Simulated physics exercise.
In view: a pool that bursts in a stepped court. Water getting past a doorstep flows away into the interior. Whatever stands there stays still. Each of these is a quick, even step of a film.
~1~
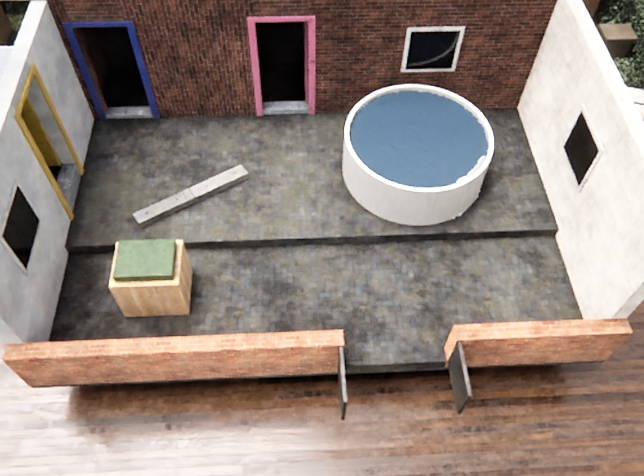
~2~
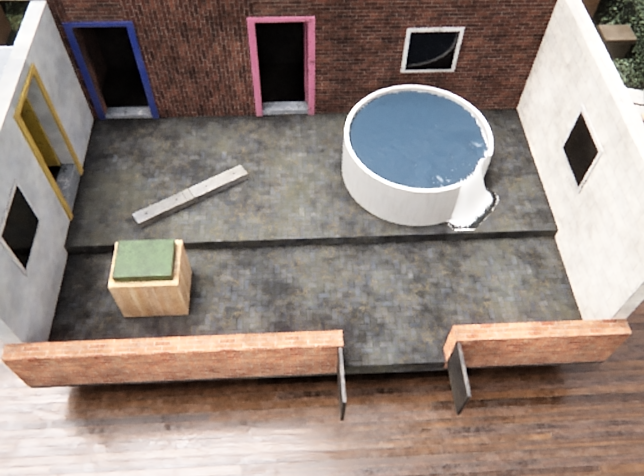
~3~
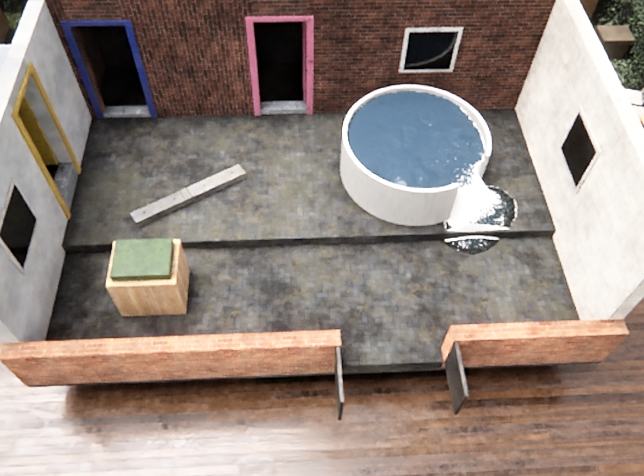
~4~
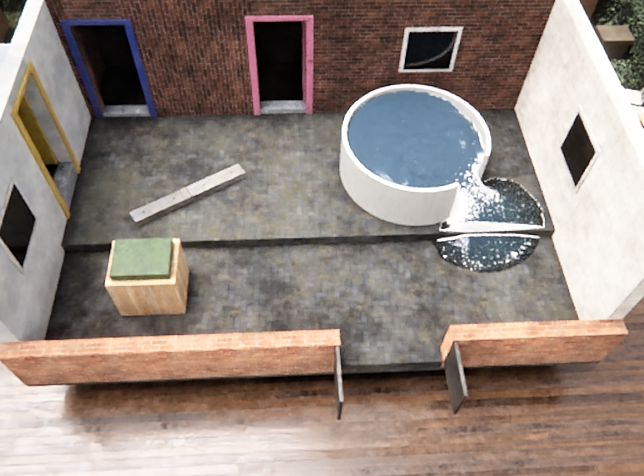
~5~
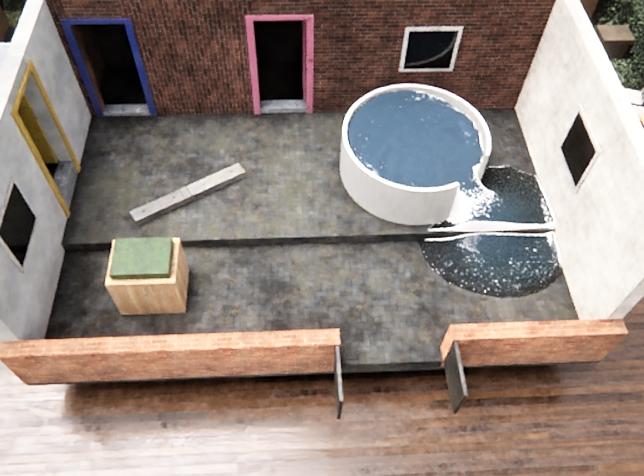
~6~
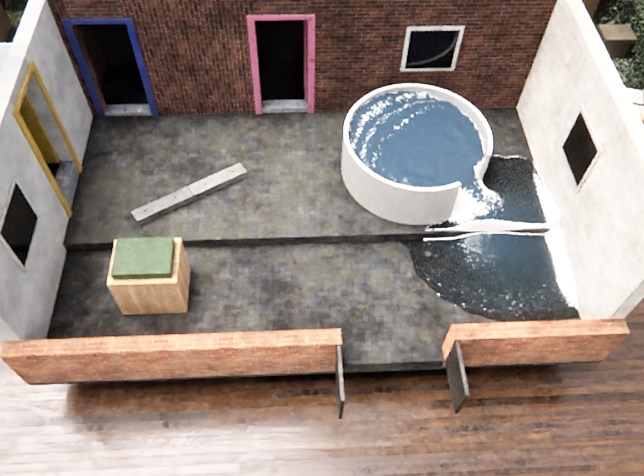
The clip opens on a round white tank of still blue water in a stepped grey courtyard with brick and white walls. Water bursts through the tank's lower right side, then fans out across the floor and over the step, spreading to the right wall and toward the low brick front wall.
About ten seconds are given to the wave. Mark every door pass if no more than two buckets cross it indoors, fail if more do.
Marks: Pink door pass, blue door pass, yellow door pass.
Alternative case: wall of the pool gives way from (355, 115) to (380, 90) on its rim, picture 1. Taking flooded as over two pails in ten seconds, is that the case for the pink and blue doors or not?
In short: Pink exceeds the limit, blue exceeds the limit.
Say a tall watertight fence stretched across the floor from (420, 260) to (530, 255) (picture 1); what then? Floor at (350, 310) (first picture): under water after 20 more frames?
Swamped.
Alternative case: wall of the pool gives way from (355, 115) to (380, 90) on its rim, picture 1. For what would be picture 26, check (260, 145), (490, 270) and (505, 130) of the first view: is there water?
First soaked, second unwetted, third soaked.
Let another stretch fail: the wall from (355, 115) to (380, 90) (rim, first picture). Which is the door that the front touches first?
That's the door marked pink.
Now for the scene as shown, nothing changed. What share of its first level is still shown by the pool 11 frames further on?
Estimate: Close to 64 %.
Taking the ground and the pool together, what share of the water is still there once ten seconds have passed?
Around 90 parts in a hundred.
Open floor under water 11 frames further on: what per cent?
I'd say close to 25 per cent.
A moment on, water covers 20 % of the floor; the pink door not reached, the blue door not reached, the yellow door not reached.
Next, water covers 25 % of the floor; the pink door not reached, the blue door not reached, the yellow door not reached.
Then, water covers 50 % of the floor; the pink door not reached, the blue door not reached, the yellow door not reached.
Later, water covers 65 % of the floor; the pink door wet at the sill, nothing in, the blue door not reached, the yellow door not reached.
In the end, water covers 65 % of the floor; the pink door wet at the sill, nothing in, the blue door not reached, the yellow door wet at the sill, nothing in.
